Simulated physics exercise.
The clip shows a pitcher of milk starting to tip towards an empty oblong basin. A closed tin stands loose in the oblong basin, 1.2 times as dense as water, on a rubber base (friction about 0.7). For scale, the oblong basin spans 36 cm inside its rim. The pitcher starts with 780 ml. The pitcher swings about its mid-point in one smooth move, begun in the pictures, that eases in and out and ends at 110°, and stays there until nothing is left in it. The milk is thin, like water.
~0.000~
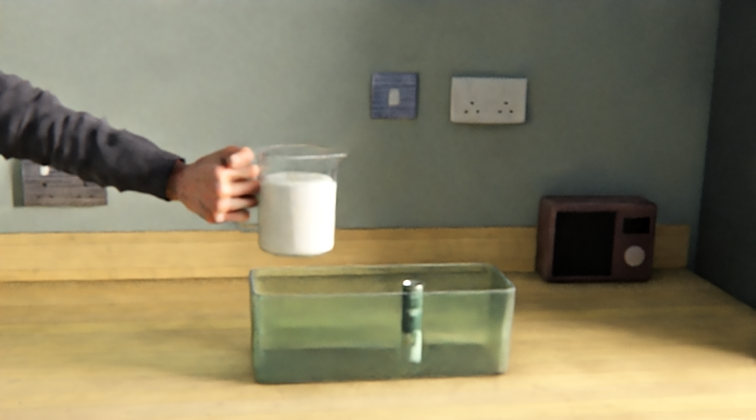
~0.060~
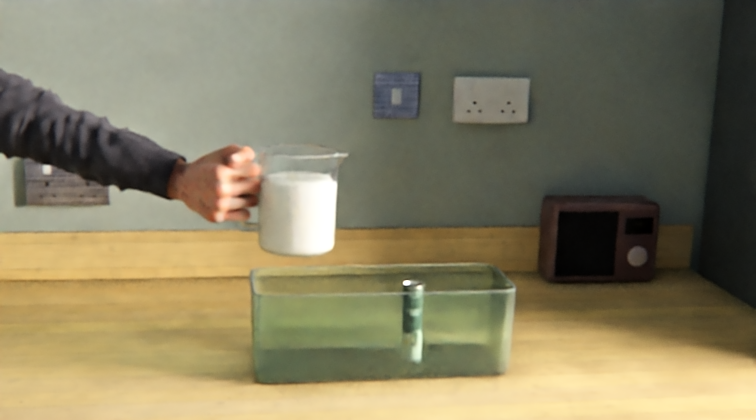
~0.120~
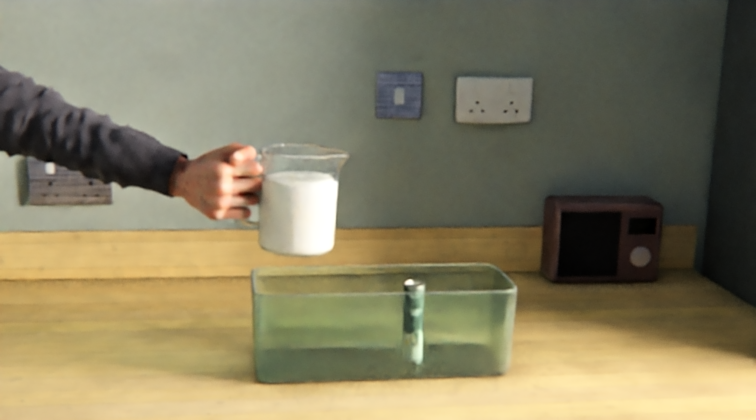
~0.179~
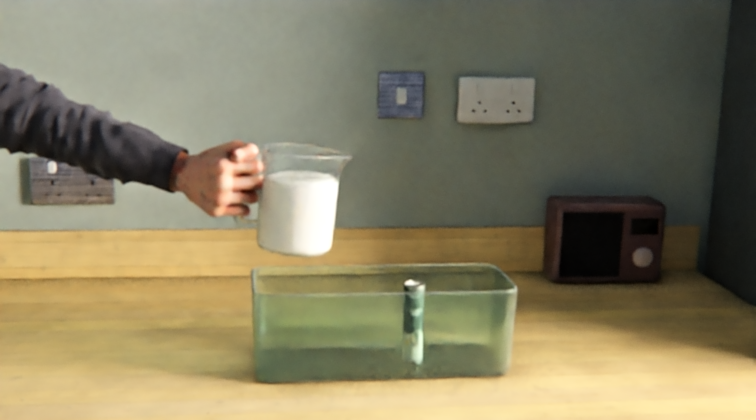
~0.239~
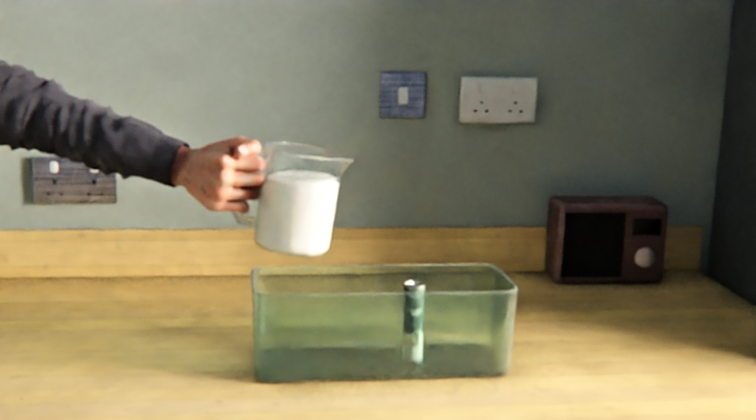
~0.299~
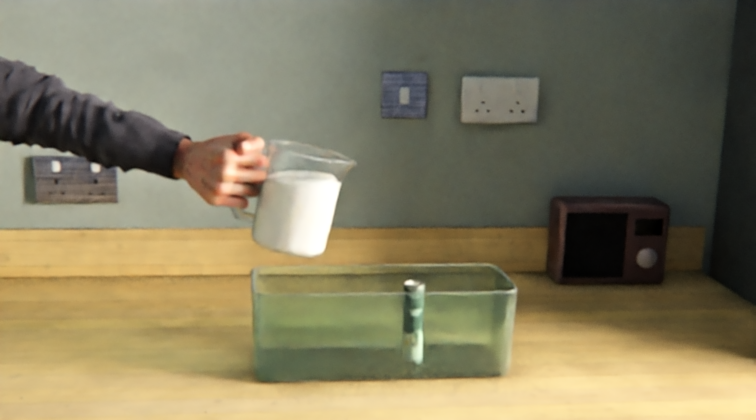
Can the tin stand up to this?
It falls.
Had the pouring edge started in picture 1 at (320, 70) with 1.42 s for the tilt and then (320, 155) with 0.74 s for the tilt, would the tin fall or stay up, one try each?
First it keeps standing; then it stays up.
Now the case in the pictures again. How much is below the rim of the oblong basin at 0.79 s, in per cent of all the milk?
Near 1 in a hundred.
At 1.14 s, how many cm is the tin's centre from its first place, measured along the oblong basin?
About 3 cm.
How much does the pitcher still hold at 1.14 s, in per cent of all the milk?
Near 34 in a hundred.
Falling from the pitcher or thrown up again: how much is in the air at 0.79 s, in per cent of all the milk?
Near 8 in a hundred.
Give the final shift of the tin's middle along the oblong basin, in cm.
Some 7.0 cm.
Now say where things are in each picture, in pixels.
In the first frame, it leans 0°; its right rim is at (347, 153); the milk meets the walls at (260, 178) and (333, 178); the oblong basin's rim runs from (252, 283) to (504, 278); the tin's top is at (412, 287).
In the second frame, it leans 0°; its right rim is at (348, 153); the milk meets the walls at (261, 177) and (333, 177).
In the third frame, it leans 2°; its right rim is at (350, 154); the milk meets the walls at (262, 177) and (335, 177).
In the fourth frame, it leans 4°; its right rim is at (352, 156); the milk meets the walls at (263, 177) and (335, 178).
In the fifth frame, it leans 8°; its right rim is at (355, 159); the milk meets the walls at (264, 177) and (336, 178).
In the sixth frame, it leans 12°; its right rim is at (357, 163); the milk meets the walls at (263, 177) and (338, 177).
Then, 0.79 s in, the tilt is 64° and 91 per cent is still to pour; the tin stands where it began.
Then, 1.14 s in, the tilt is 100° and 35 per cent is still to pour; the tin leans 28°.
Then, 1.51 s in, the tilt is 110° and 2 per cent is still to pour; the tin lies on its side.
Then, 1.92 s in, the tilt is 110° and 0 per cent is still to pour; the tin lies on its side.
Finally, the tin lies on its side.
